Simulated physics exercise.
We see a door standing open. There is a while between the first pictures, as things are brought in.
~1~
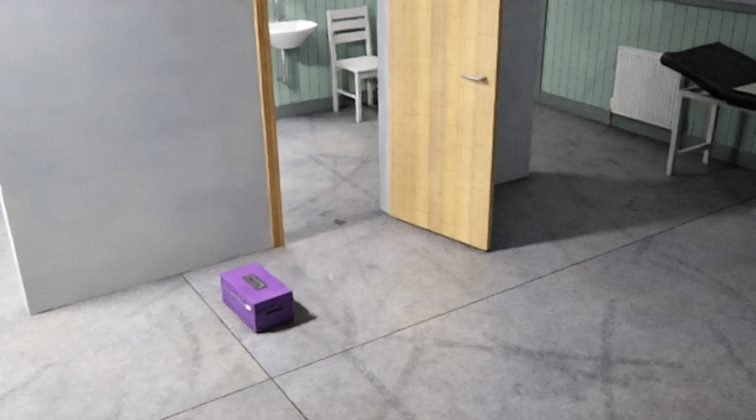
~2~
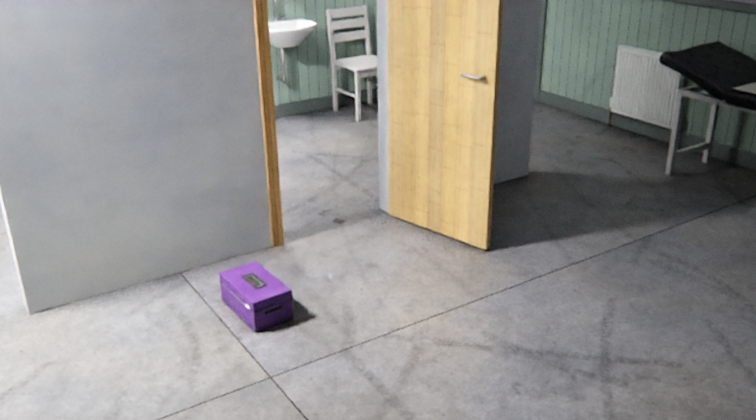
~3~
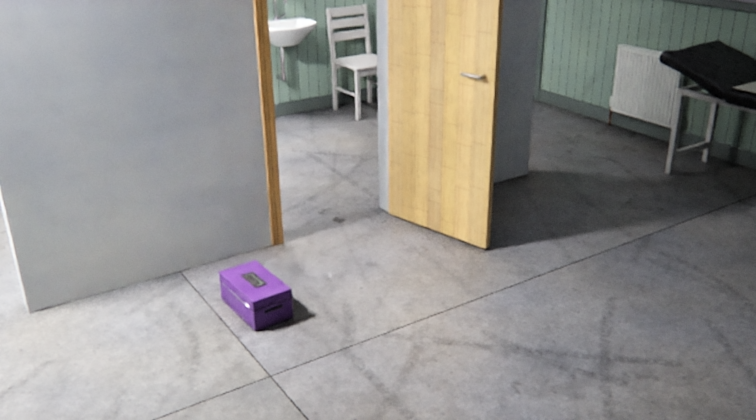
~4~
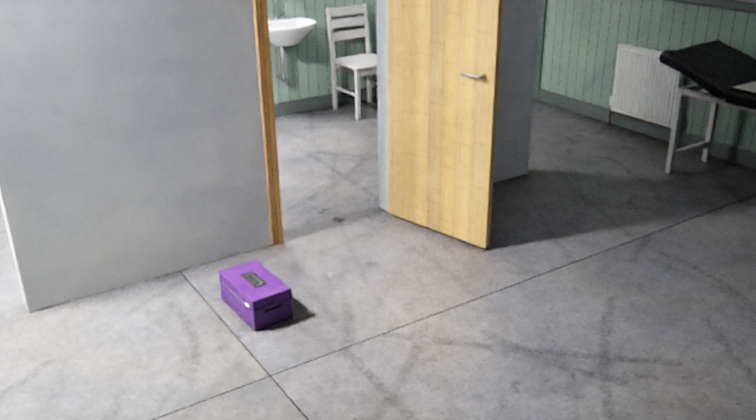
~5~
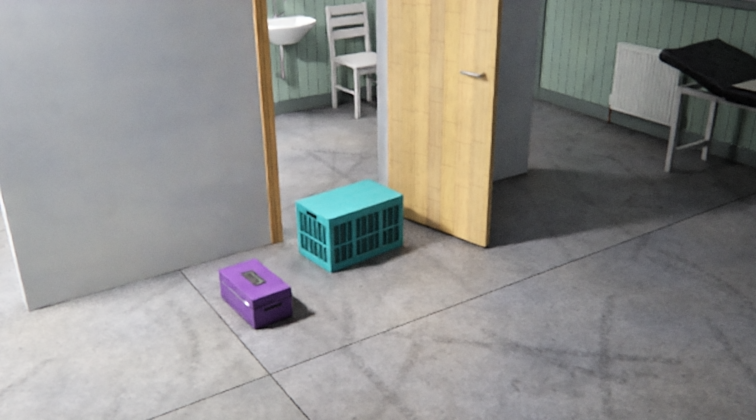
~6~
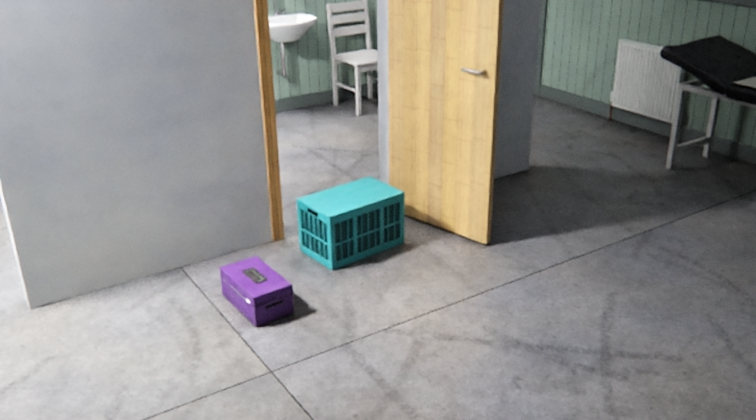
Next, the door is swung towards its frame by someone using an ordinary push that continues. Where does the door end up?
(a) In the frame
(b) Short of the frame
Short of the frame (b).
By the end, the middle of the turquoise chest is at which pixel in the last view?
End position, last frame: About (345, 222).
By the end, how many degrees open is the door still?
It stays open at around 65°.
Then, 0.40 s past the last view, open by 96°.
Then, 0.60 s past the last view, open by 85°.
Then, 0.80 s past the last view, open by 72°.
Then, 1.00 s past the last view, open by 64°; turquoise chest displaced a little near (346, 222).
Finally, open by 63°; both still in place. Final places as the last picture's camera would see them, turquoise chest near (345, 222).
